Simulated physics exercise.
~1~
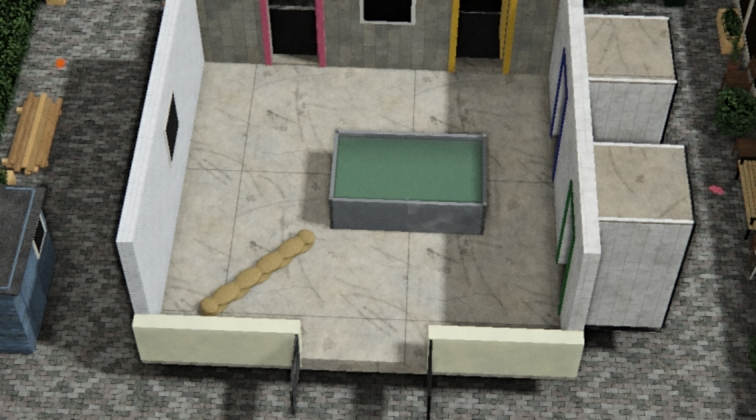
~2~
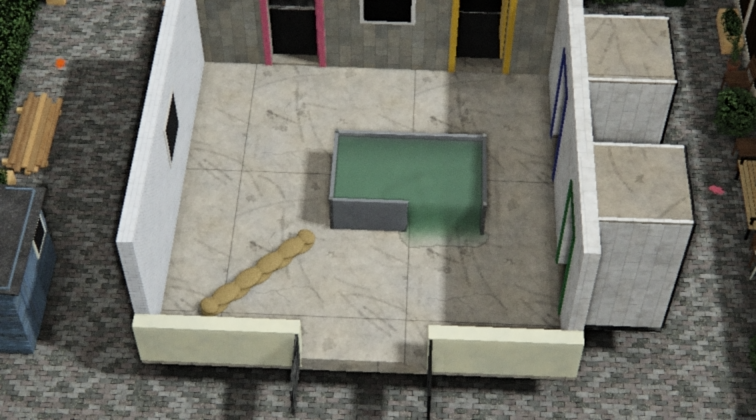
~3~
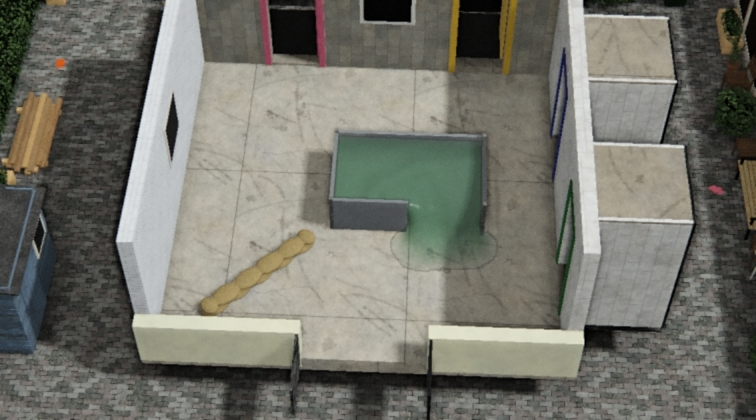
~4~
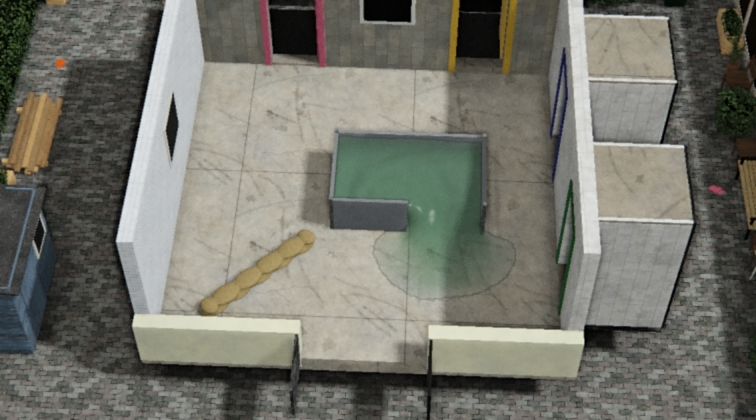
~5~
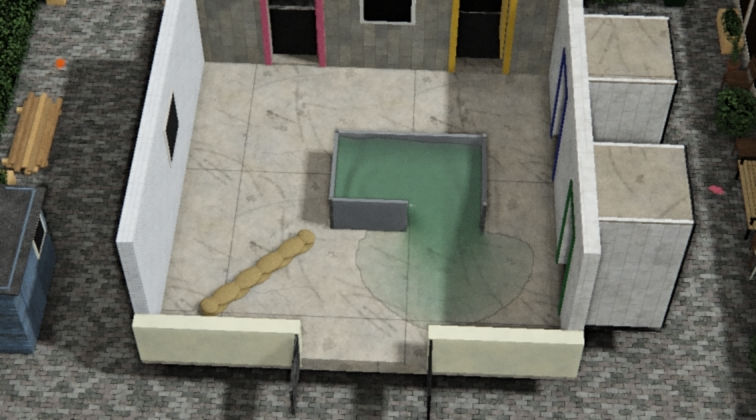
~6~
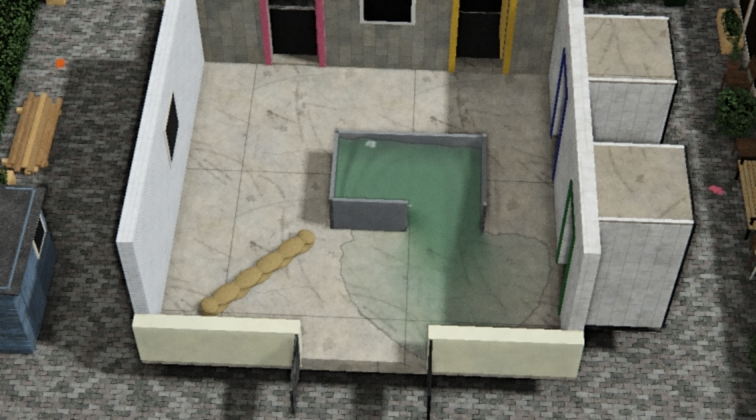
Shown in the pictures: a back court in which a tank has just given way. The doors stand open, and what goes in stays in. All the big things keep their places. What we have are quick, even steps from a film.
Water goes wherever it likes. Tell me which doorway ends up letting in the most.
That would be the green doorway.
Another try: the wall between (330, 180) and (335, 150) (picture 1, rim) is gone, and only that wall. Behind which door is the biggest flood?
Answer: The pink door.
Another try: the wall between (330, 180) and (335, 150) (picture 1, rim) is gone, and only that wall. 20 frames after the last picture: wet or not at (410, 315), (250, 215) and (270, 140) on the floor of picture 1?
Taking them in the order you gave, I'd call them spared, sodden and sodden.
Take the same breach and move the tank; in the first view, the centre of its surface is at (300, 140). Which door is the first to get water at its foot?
It would be the door marked green.
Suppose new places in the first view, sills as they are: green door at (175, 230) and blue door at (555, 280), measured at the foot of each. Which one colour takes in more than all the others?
That would be the door marked blue.
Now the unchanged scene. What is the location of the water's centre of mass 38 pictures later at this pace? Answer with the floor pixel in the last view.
Around pixel (438, 245) of the last picture.
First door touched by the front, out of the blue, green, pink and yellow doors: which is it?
Result: The door marked green.
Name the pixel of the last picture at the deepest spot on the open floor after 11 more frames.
At about (505, 353).
A moment on, water covers 20 % of the floor; yellow door not reached, green door a trickle in, pink door not reached, blue door not reached.
Next, water covers 20 % of the floor; yellow door not reached, green door some in, pink door not reached, blue door not reached.
Then, water covers 30 % of the floor; yellow door not reached, green door a lot in, pink door not reached, blue door wet at the sill, nothing in.
Later, water covers 50 % of the floor; yellow door wet at the sill, nothing in, green door a lot in, pink door not reached, blue door wet at the sill, nothing in.
In the end, water covers 75 % of the floor; yellow door wet at the sill, nothing in, green door a lot in, pink door wet at the sill, nothing in, blue door wet at the sill, nothing in; the green door has let in the most.
